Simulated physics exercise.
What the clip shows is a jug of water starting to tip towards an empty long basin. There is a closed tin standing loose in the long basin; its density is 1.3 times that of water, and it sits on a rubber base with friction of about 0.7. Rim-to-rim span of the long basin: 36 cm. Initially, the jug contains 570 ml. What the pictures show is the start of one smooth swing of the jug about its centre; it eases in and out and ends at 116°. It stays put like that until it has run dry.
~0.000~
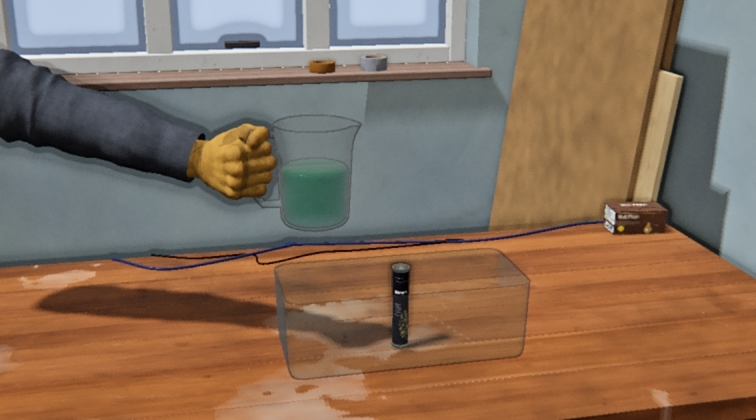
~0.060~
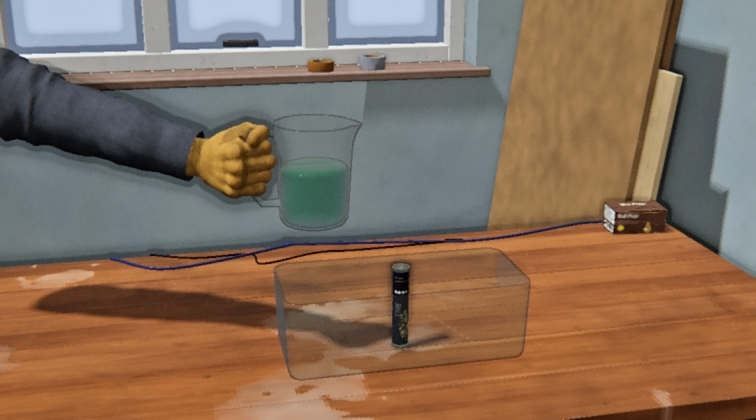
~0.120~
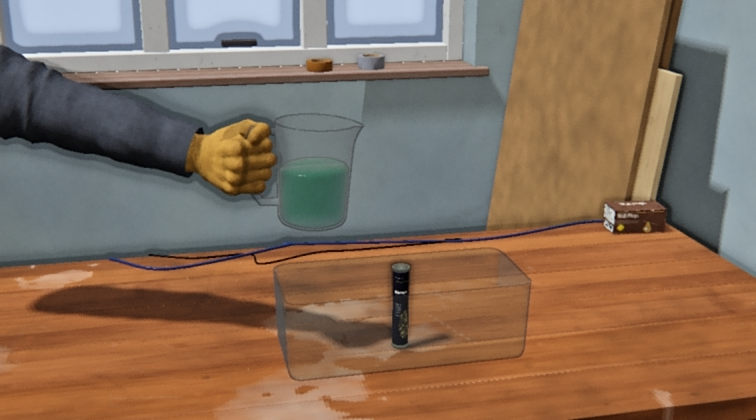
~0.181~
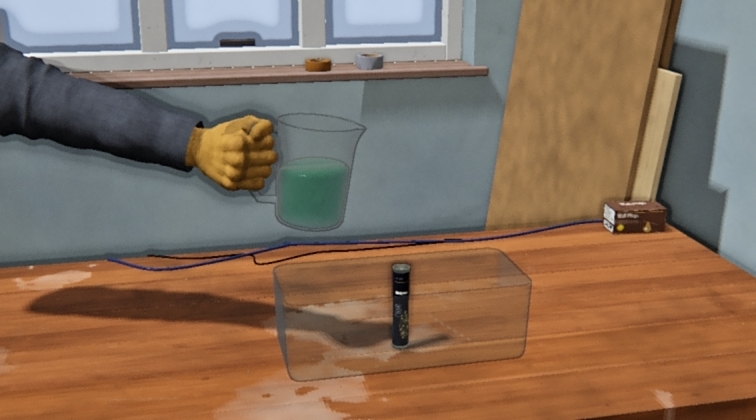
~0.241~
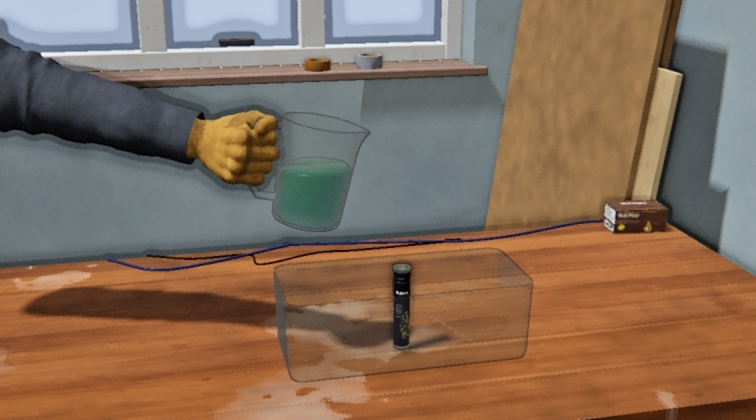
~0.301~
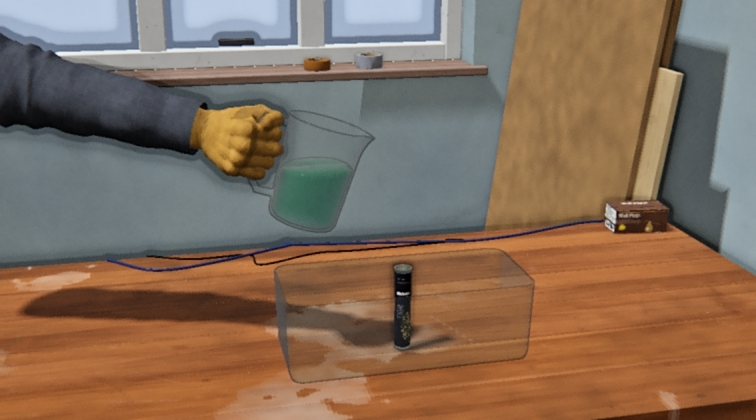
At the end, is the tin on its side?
It is tipped.
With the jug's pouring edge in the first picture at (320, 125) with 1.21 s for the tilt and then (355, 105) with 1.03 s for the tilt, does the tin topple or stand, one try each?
First it stays on its base; then it tips over.
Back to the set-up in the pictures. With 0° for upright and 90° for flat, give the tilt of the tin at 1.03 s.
The tilt is near 0°.
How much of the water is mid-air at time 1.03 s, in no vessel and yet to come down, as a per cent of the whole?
Roughly 24 per cent.
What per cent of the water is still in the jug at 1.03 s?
About 24 % is still there.
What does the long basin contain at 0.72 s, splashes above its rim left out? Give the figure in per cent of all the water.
Roughly 0 percent of it.
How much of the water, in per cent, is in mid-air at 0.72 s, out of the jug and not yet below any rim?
Roughly 7 %.
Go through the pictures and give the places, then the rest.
In the first frame, it leans 0°; its right rim is at (362, 123); the water meets the walls at (279, 168) and (348, 164); the long basin's rim runs from (280, 285) to (514, 266); the tin's top is at (401, 271).
In the second frame, it leans 1°; its right rim is at (362, 122); the water meets the walls at (278, 168) and (348, 164).
In the third frame, it leans 3°; its right rim is at (364, 124); the water meets the walls at (278, 167) and (348, 163).
In the fourth frame, it leans 6°; its right rim is at (366, 127); the water meets the walls at (279, 168) and (348, 163).
In the fifth frame, it leans 11°; its right rim is at (371, 131); the water meets the walls at (279, 168) and (350, 163).
In the sixth frame, it leans 17°; its right rim is at (375, 136); the water meets the walls at (279, 168) and (352, 164).
By 0.72 s the tilt is 76° and 93 per cent is still to pour; the tin stands where it began.
By 1.03 s the tilt is 110° and 25 per cent is still to pour; the tin stands where it began.
By 1.36 s the tilt is 116° and 0 per cent is still to pour; the tin lies on its side.
By 1.71 s the tilt is 116° and 0 per cent is still to pour; the tin lies on its side.
At rest the tin lies on its side.
